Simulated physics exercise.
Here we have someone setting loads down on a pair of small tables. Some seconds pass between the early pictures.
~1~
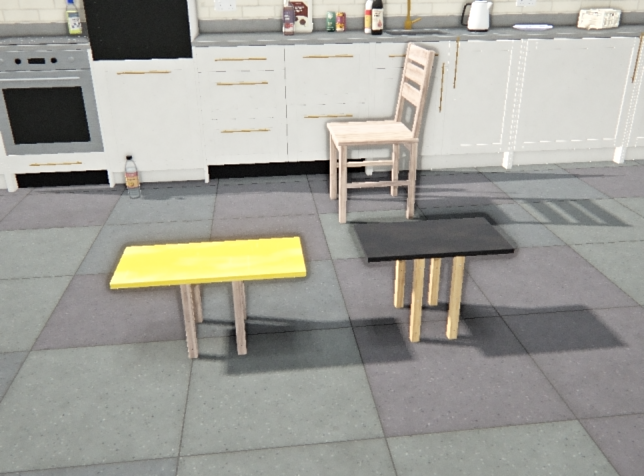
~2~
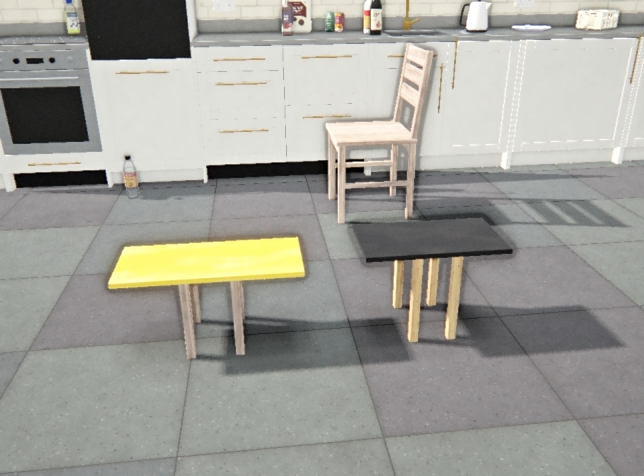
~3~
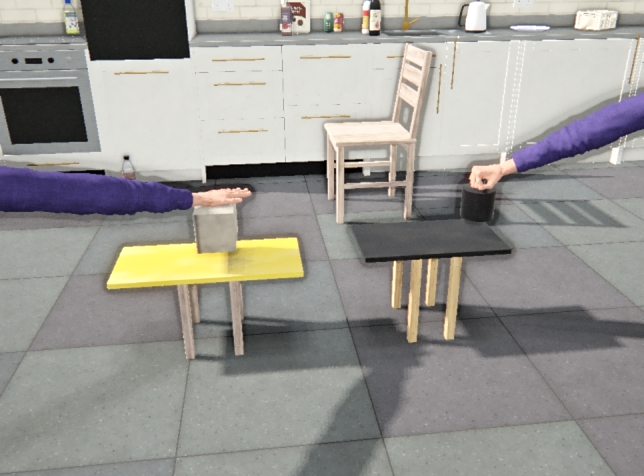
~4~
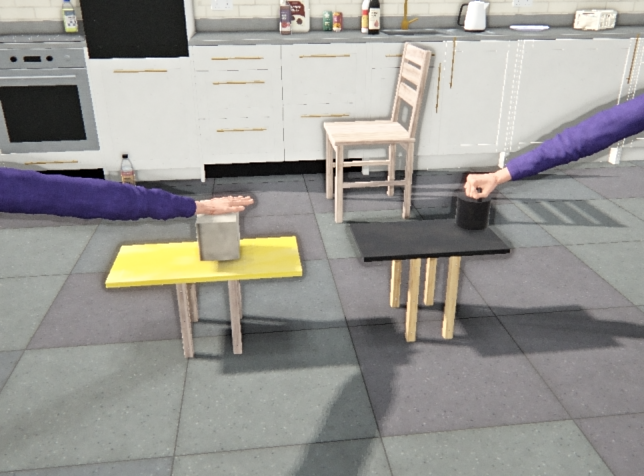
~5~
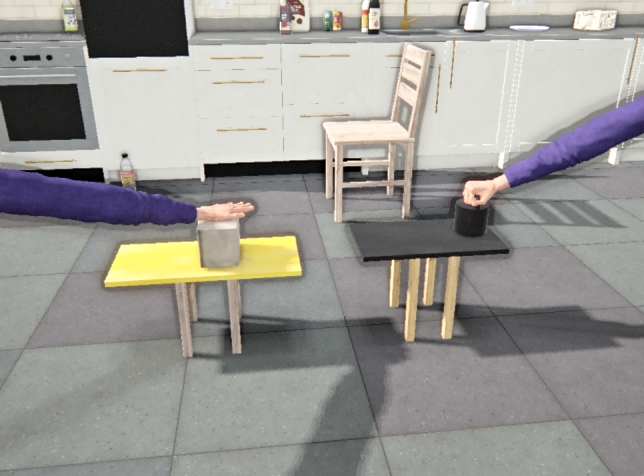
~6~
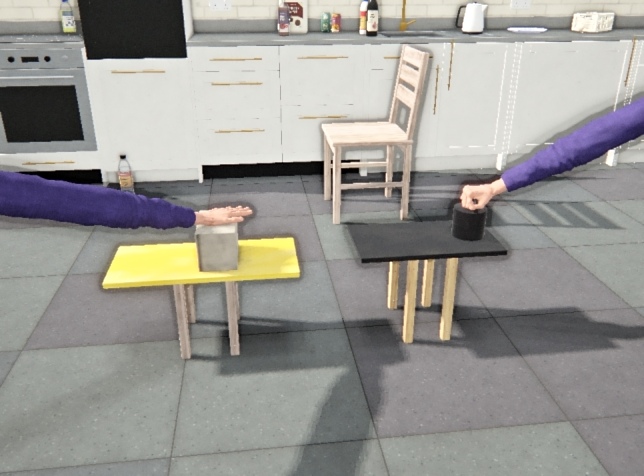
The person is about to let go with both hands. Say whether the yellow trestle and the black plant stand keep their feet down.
The yellow trestle holds firm, the black plant stand overbalances.
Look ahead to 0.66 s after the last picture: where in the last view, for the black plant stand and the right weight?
First (511, 263), then (543, 291).
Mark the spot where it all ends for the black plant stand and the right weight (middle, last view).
About (509, 263), and the other about (586, 299).
Then, 0.50 s on from there, yellow trestle at rest near (206, 261); black plant stand turned 27° from its first pose near (469, 237).
Then, 0.66 s on from there, yellow trestle at rest near (206, 261); black plant stand turned 63° from its first pose near (511, 263).
In the end, the yellow trestle stays flat on its feet, near (206, 261); the black plant stand tips up, near (509, 263).
